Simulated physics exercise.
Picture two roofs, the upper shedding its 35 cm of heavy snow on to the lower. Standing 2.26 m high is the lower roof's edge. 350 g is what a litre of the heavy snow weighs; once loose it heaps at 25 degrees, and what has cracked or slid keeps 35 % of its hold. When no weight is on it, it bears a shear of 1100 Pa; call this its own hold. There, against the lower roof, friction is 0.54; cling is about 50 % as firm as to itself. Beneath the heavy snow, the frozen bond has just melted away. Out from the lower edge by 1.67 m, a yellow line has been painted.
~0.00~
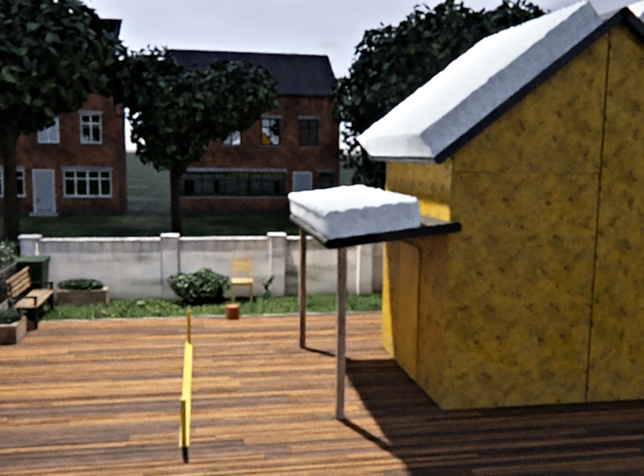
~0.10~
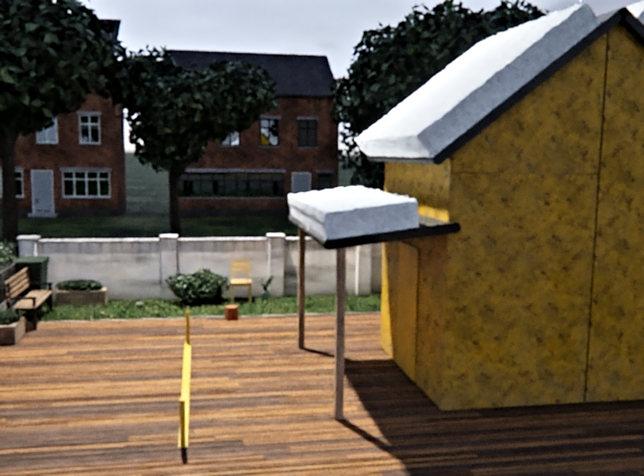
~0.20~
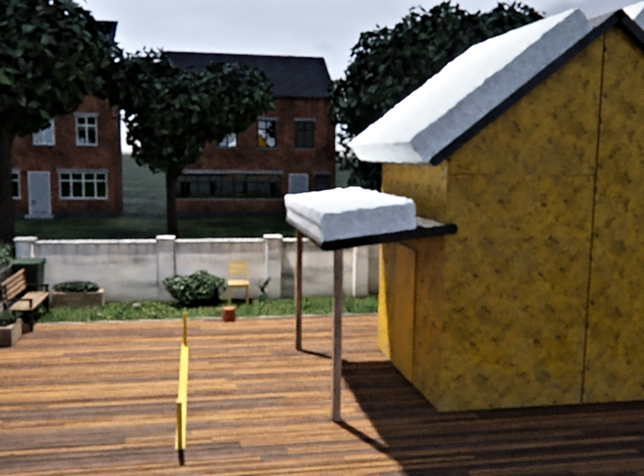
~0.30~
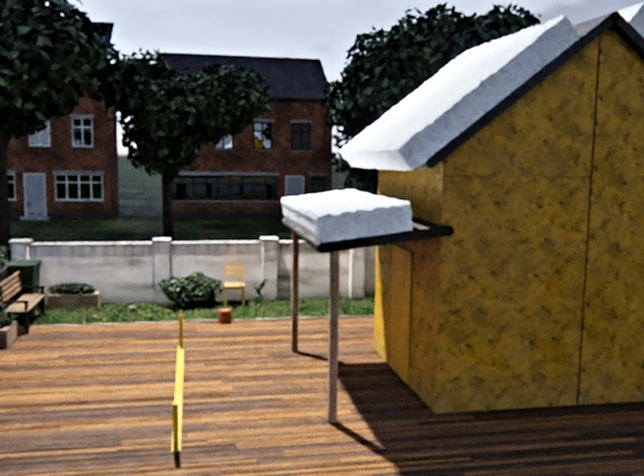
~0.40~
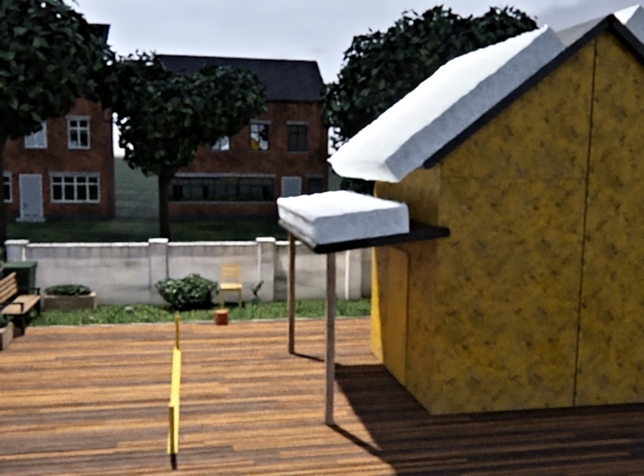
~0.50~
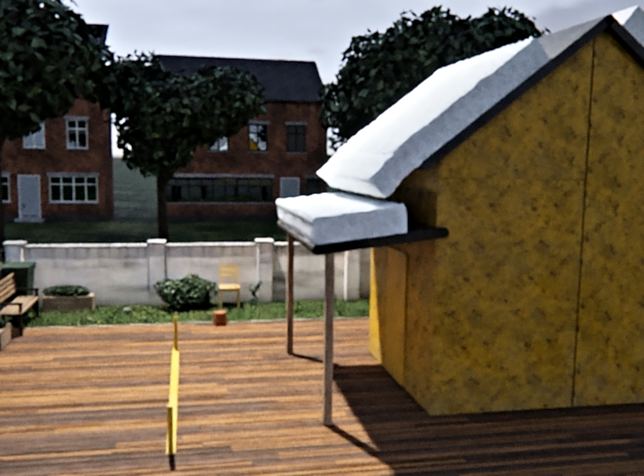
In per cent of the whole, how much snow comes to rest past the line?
29 %.
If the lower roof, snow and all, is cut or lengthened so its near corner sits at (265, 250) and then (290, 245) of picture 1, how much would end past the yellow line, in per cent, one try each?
I'd expect around 8 percent the first time and around 12 percent the second.
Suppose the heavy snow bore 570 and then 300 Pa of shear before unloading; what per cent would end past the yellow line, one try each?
First try roughly 40 per cent, second try roughly 45 per cent.
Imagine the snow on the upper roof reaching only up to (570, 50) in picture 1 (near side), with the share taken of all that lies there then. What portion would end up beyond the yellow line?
I'd put it at around 16 percent.
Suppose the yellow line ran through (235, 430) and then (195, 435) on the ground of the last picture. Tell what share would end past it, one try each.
In turn about 50 %, 40 %.
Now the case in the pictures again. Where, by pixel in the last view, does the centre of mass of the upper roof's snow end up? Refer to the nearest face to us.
I'd put it at around pixel (204, 378).
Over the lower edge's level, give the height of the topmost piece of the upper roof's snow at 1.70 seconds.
It sits some 0.6 m above the lower edge at that time.
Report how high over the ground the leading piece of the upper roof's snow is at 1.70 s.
Roughly 0.0 m.
After 1.05 s, none is below the lower edge and 0 % is past the line.
After 1.70 s, 53 % is below the lower edge and 12 % is past the line.
After 2.35 s, 68 % is below the lower edge and 28 % is past the line.
After 3.00 s, 68 % is below the lower edge and 29 % is past the line.
After 3.10 s, at the end, 68 % is below the lower edge and 29 % is past the line.
